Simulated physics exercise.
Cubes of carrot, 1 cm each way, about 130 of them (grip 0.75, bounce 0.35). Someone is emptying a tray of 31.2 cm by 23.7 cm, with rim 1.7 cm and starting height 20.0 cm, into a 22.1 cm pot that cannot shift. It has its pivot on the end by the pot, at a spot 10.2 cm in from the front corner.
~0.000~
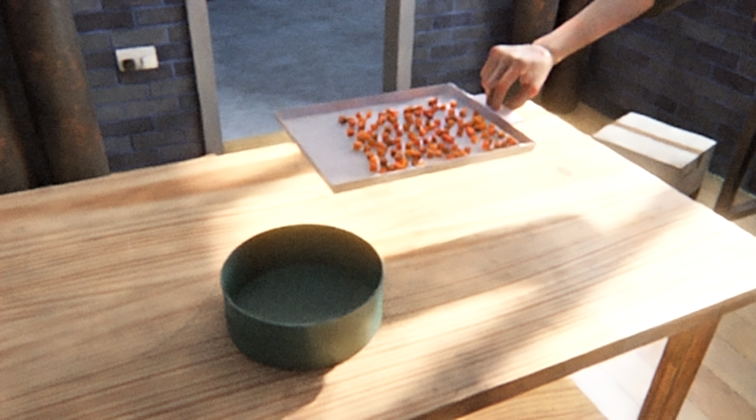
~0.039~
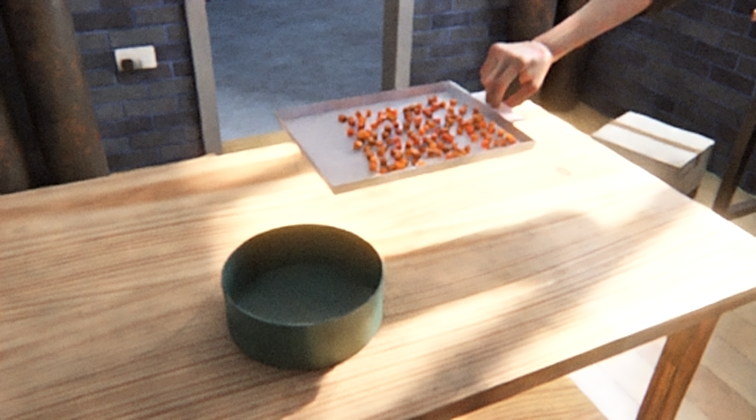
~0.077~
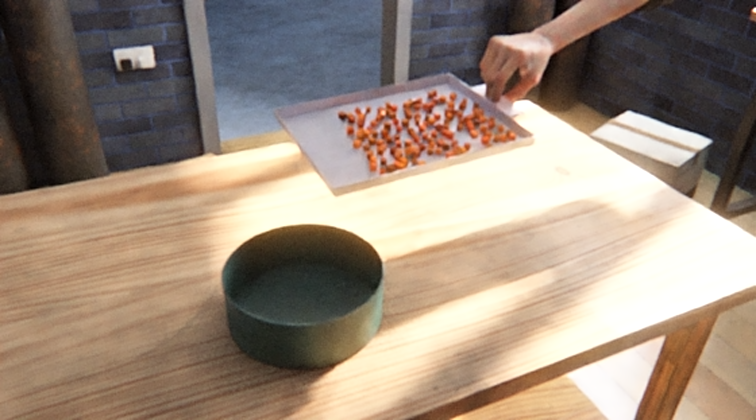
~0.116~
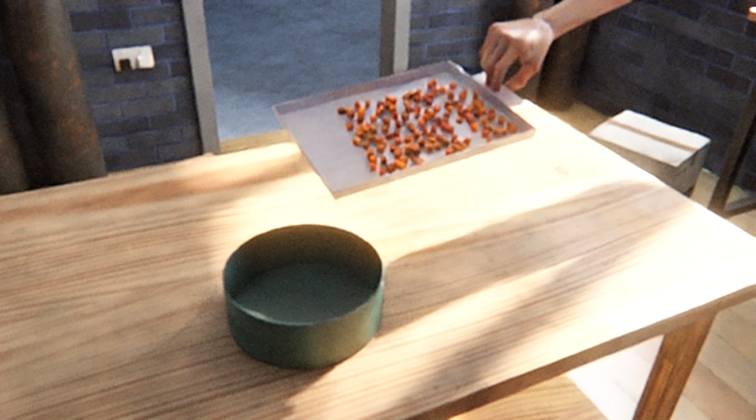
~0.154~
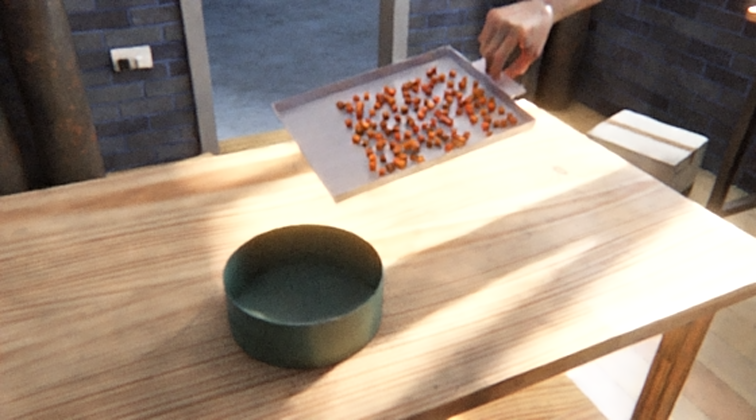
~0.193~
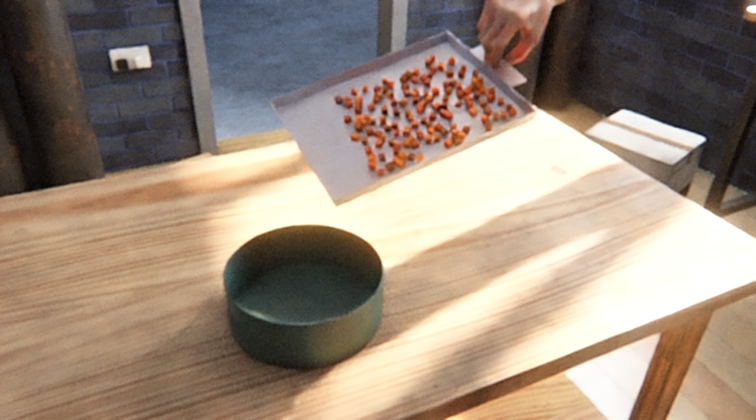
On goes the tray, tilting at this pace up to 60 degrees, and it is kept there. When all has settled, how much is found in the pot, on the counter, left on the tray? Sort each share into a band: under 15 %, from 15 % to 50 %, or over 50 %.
Pot: Over 50 %; counter: Under 15 %; left on the tray: From 15 % to 50 %.
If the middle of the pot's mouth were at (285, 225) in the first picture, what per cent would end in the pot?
5 %.
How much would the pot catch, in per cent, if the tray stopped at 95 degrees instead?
You'd end up with some 90 % in the pot.
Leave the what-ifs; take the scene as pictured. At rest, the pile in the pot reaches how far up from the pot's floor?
Some 2.0 cm above the floor.
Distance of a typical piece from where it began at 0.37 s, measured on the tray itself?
It has moved some 0 cm from its start.
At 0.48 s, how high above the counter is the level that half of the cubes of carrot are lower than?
Roughly 30 centimetres, more or less.
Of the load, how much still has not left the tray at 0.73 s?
Close to 70 in a hundred parts of the load.
After 0.37 s, tilt 41 degrees; the tray holds 100 %, the pot 0 %.
After 0.48 s, tilt 55 degrees; the tray holds 100 %, the pot 0 %.
After 0.73 s, tilt 60 degrees; the tray holds 70 %, the pot 5 %.
At rest (1.9 s), pot 70 %, counter 0 %, tray 30 %.
